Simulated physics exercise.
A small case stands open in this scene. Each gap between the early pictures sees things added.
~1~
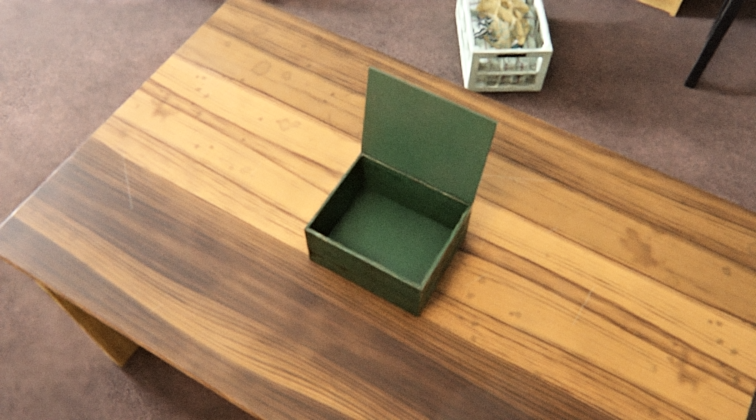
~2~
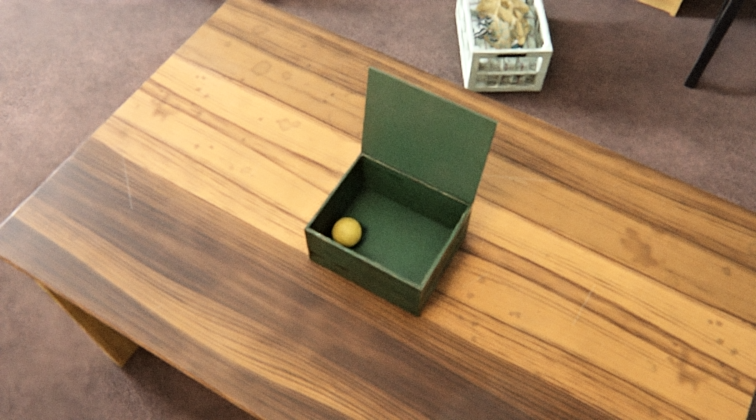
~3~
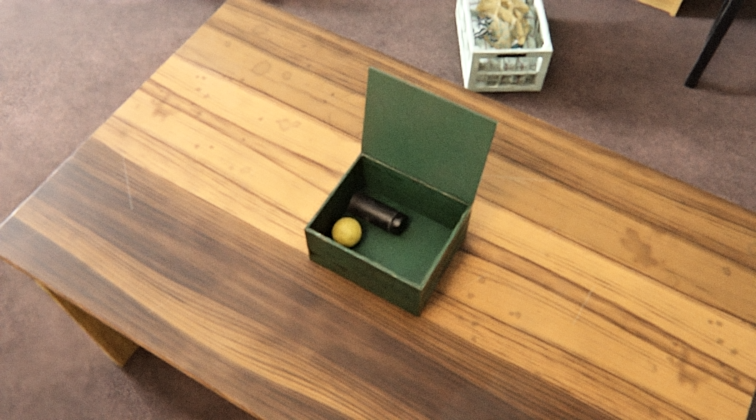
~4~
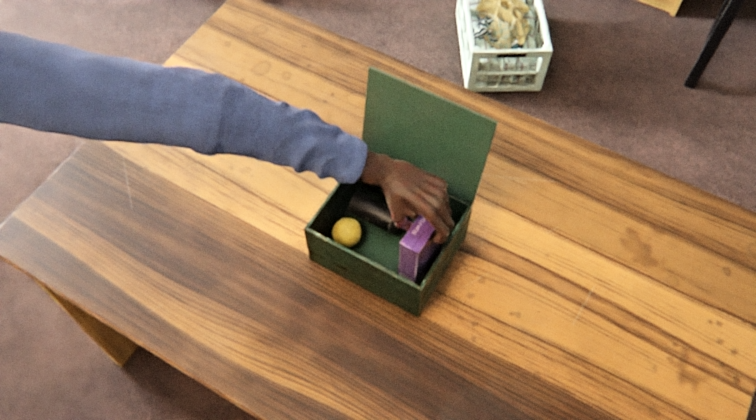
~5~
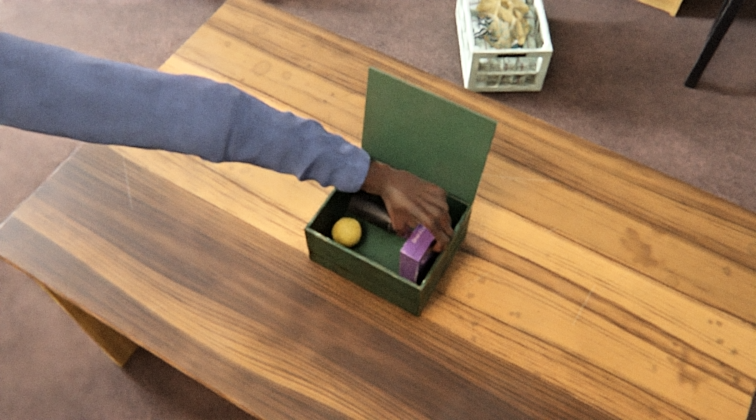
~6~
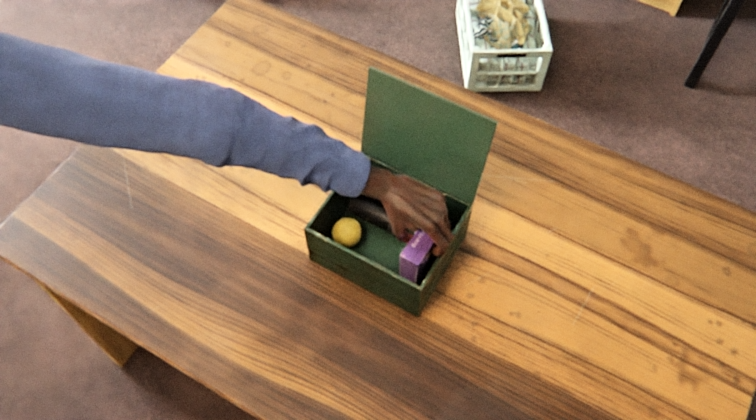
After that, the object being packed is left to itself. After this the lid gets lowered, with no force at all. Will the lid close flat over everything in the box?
No.
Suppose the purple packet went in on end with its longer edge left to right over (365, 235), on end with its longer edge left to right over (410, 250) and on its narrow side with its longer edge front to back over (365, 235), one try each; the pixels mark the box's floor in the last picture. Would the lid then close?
The first placement leaves the lid fully closed, the second partly open, and the third fully closed.
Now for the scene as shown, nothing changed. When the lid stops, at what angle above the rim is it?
It comes to about 30°.
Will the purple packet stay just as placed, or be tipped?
Simply put, the purple packet remains unturned.
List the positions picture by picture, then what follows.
In the first picture, the last thing is not in view yet.
In the second picture, the last thing is not in view yet.
In the third picture, the last thing is not in view yet; black shaker (378, 214).
The fourth picture shows coming down; purple packet (422, 247); black shaker (378, 214).
The fifth picture shows coming down; purple packet (422, 254); black shaker (378, 214).
The sixth picture shows in place under the hand; purple packet (422, 258); black shaker (378, 214).
Then, 1.30 s on from there, lid 80° above the rim.
Then, 1.70 s on from there, lid 47° above the rim.
In the end, lid 28° above the rim; all 3 unmoved. At the end, from the last picture's camera, purple packet near (422, 258).
